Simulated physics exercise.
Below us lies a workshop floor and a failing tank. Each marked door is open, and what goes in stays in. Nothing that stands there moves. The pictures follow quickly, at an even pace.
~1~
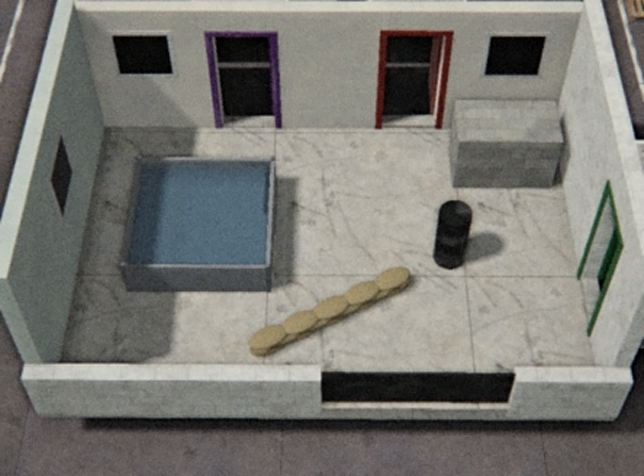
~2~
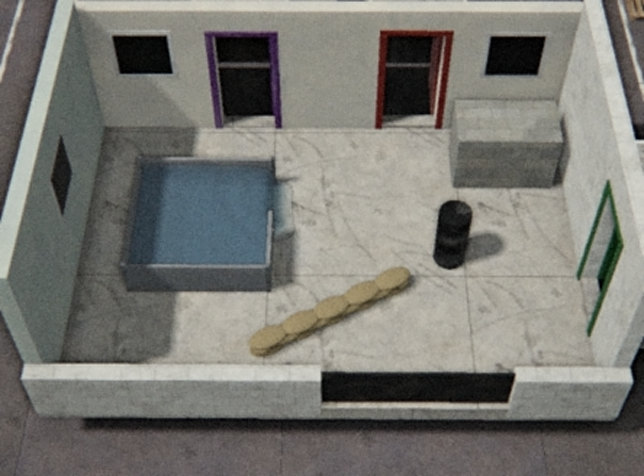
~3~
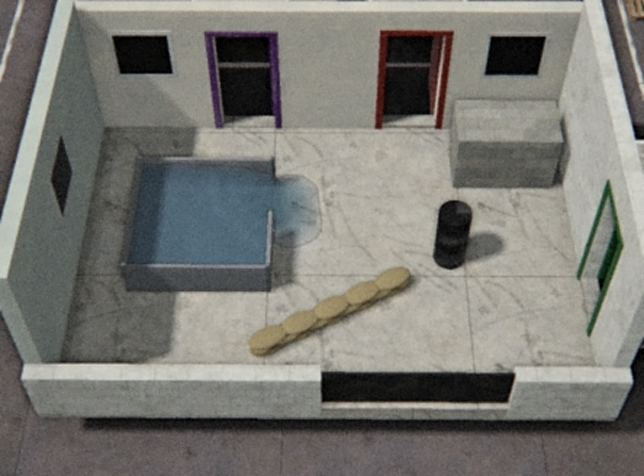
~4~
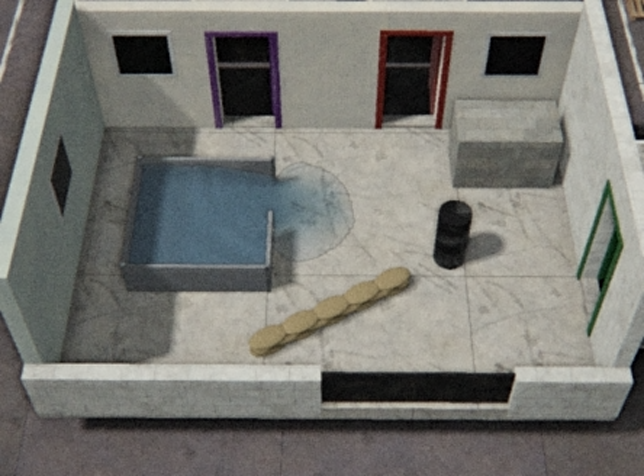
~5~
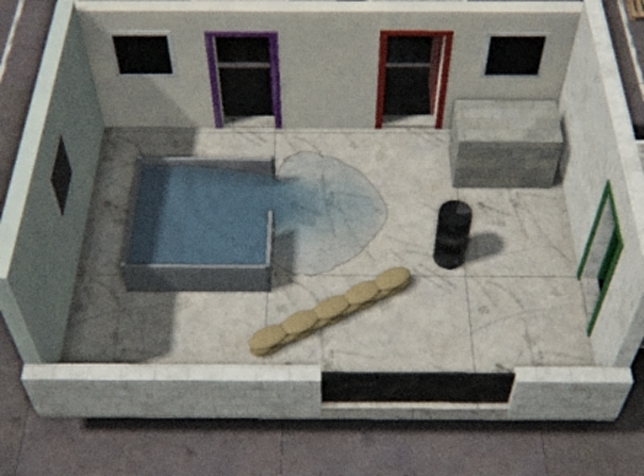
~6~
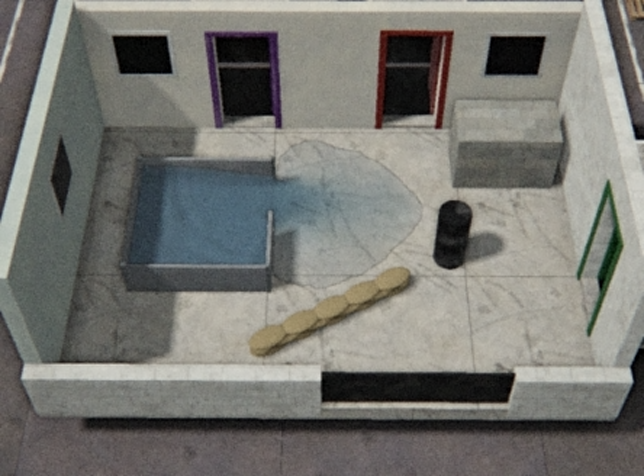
Water pours from the right side of an open tank and spreads rightward across the floor.
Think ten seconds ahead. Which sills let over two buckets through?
The green door admits no more than that; the purple door admits no more than that; the red door lets in a lot.
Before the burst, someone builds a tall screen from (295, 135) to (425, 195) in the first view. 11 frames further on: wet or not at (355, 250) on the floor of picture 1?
Answer: Wet.
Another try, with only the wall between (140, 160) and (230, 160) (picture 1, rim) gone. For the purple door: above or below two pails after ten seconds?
In short: Purple door is over.
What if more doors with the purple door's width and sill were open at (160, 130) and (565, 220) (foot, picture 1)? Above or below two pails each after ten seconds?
In that order: Lets less in, goes over.
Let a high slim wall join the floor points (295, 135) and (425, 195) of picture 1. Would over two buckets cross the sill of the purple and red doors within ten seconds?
One by one: The purple door lets less in, the red door stays under.
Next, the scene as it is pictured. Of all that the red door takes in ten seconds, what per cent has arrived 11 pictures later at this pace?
Roughly 5 per cent.
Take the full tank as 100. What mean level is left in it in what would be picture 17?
Some 60 per cent.
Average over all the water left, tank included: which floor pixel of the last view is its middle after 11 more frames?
I would point to (280, 221).
A moment on, water covers 25 % of the floor; the green door not reached, the purple door not reached, the red door wet at the sill, nothing in.
Next, water covers 35 % of the floor; the green door not reached, the purple door not reached, the red door under two buckets in.
Then, water covers 50 % of the floor; the green door wet at the sill, nothing in, the purple door wet at the sill, nothing in, the red door over two buckets in.
Later, water covers 55 % of the floor; the green door wet at the sill, nothing in, the purple door wet at the sill, nothing in, the red door far over two buckets in.
In the end, water covers 90 % of the floor; the green door wet at the sill, nothing in, the purple door wet at the sill, nothing in, the red door far over two buckets in.
